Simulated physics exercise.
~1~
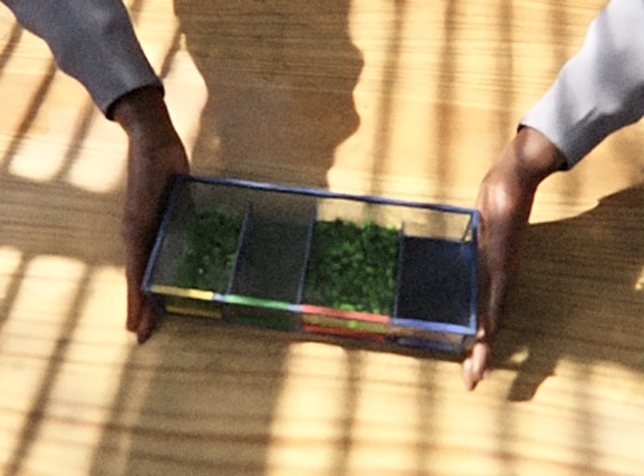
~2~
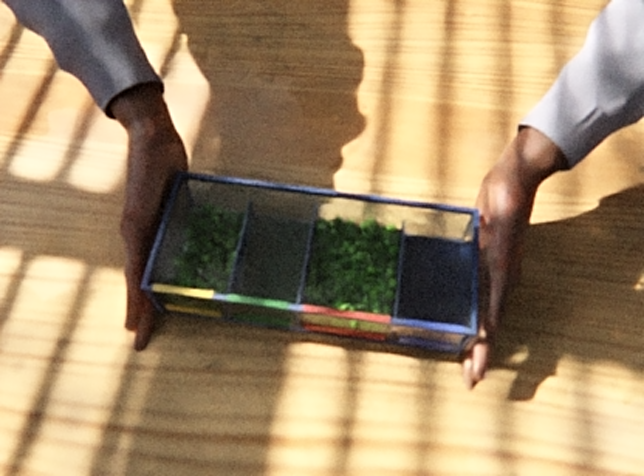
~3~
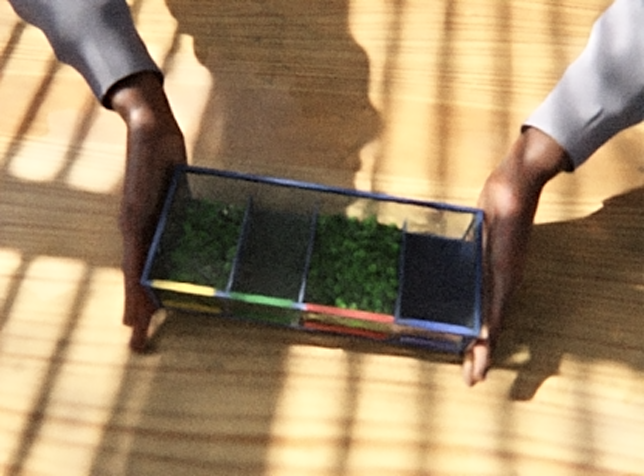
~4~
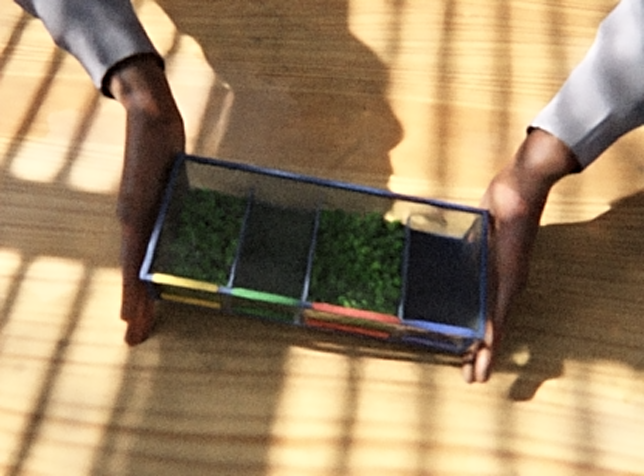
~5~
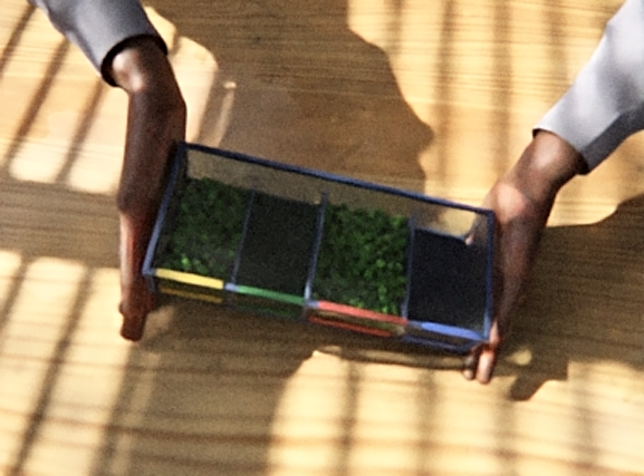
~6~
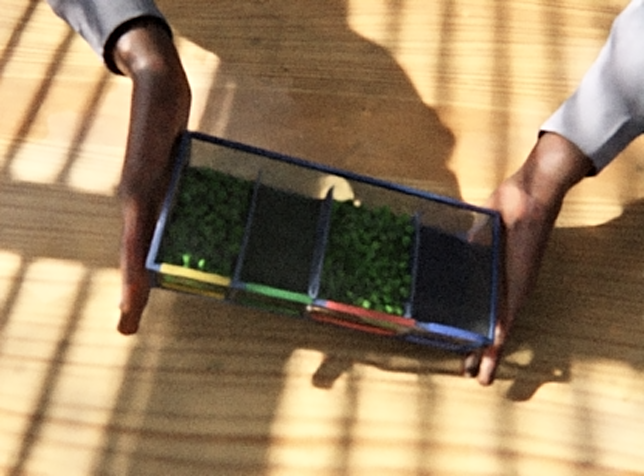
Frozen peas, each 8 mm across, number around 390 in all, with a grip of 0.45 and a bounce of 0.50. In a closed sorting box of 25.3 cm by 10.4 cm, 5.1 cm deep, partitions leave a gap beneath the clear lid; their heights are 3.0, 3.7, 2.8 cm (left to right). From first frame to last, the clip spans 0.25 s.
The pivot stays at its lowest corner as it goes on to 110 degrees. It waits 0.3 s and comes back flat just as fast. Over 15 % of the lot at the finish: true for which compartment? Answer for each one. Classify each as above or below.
Classification: Red above, blue above, green below, yellow below.
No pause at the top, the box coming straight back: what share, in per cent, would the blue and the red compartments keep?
Result - blue: 60 %, red: 25 %.
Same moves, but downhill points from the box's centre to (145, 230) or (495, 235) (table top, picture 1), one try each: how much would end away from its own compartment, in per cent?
The share comes to roughly 15 in a hundred, then roughly 80 in a hundred.
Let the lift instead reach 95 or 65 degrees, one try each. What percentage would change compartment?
I'd expect close to 80 and then close to 25 per cent.
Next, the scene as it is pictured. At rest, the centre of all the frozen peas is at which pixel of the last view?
I'd say roughly (418, 305).
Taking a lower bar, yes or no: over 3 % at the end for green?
As for green, indeed so.
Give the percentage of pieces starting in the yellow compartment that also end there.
Share retained: Approx. 0 %.
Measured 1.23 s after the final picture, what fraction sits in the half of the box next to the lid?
Roughly 70 per cent.
Then, 1.23 s after the last picture, tilt 110 degrees; red 35 %, blue 45 %, green 15 %, yellow 5 %.
Then, 2.05 s after the last picture, tilt 56 degrees; red 25 %, blue 65 %, green 10 %.
Then, 2.88 s after the last picture, tilt 0 degrees; red 25 %, blue 65 %, green 10 %.
In the end, red 25 %, blue 65 %, green 10 %, yellow 0 %.
